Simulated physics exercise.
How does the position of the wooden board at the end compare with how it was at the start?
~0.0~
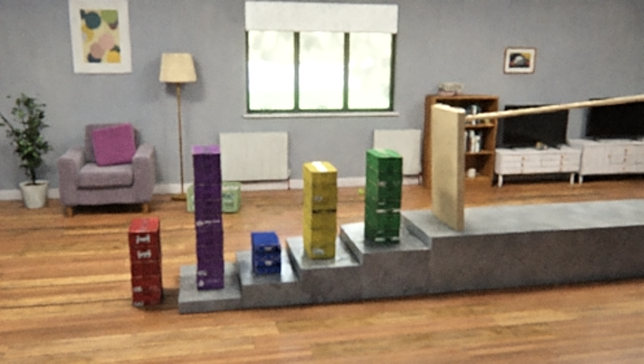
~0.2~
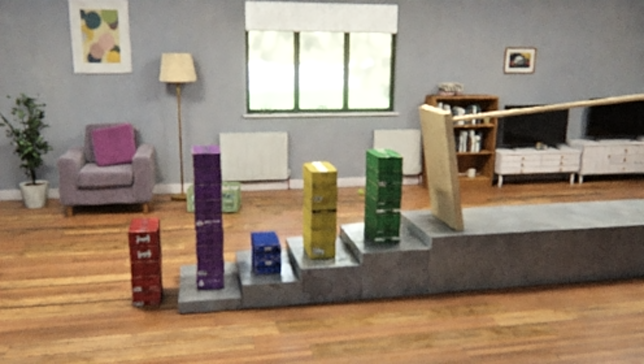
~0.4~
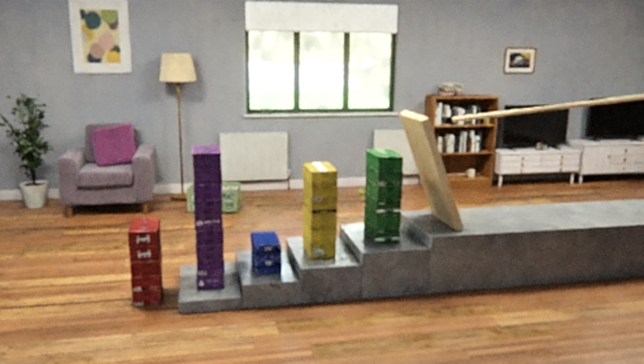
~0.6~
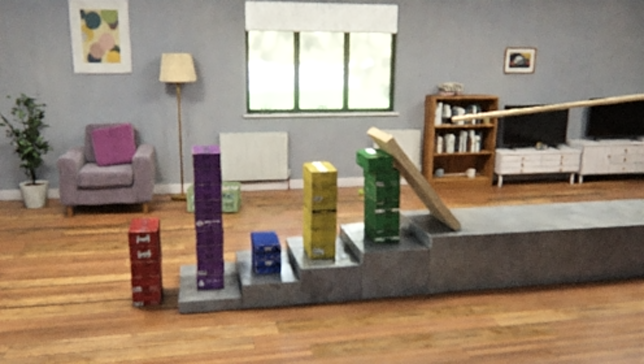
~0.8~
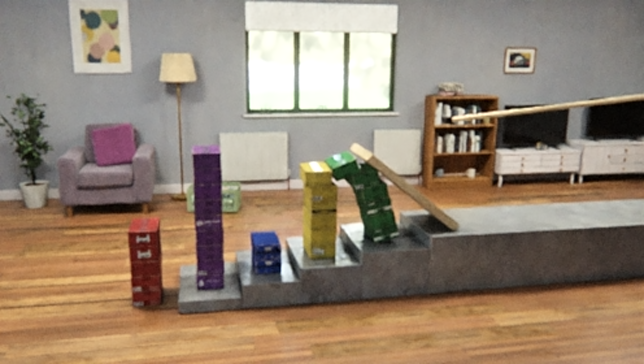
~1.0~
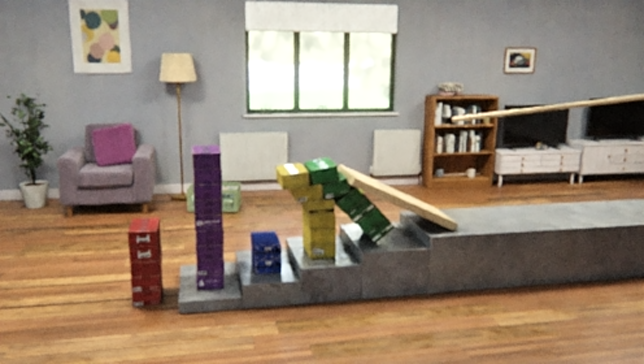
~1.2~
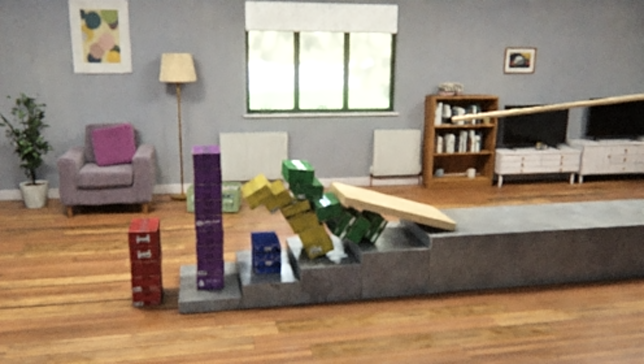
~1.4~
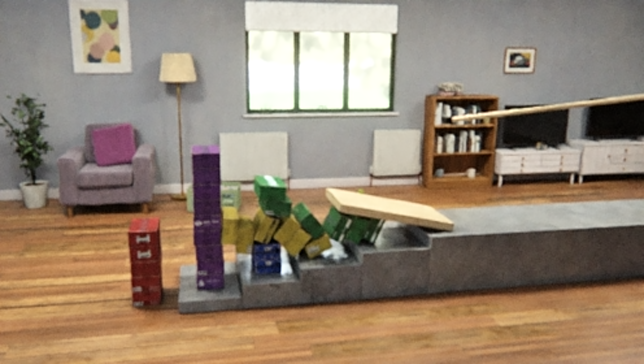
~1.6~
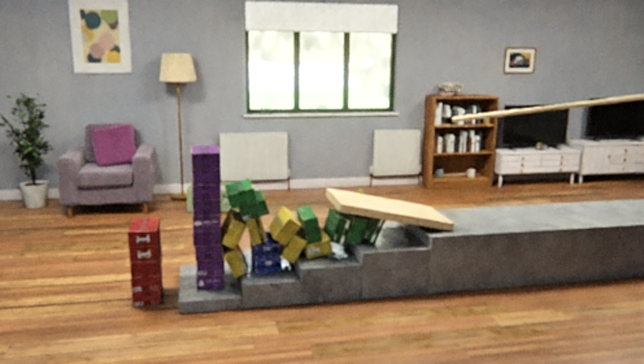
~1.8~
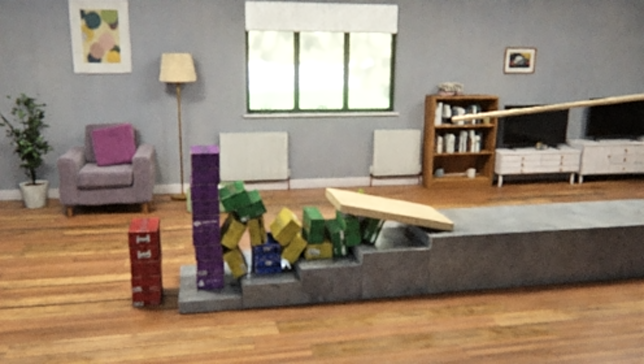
At the start the board stands upright on end behind the green stack. By the end it has toppled to the left and lies over on its side at a shallow slant, resting on fallen green boxes.
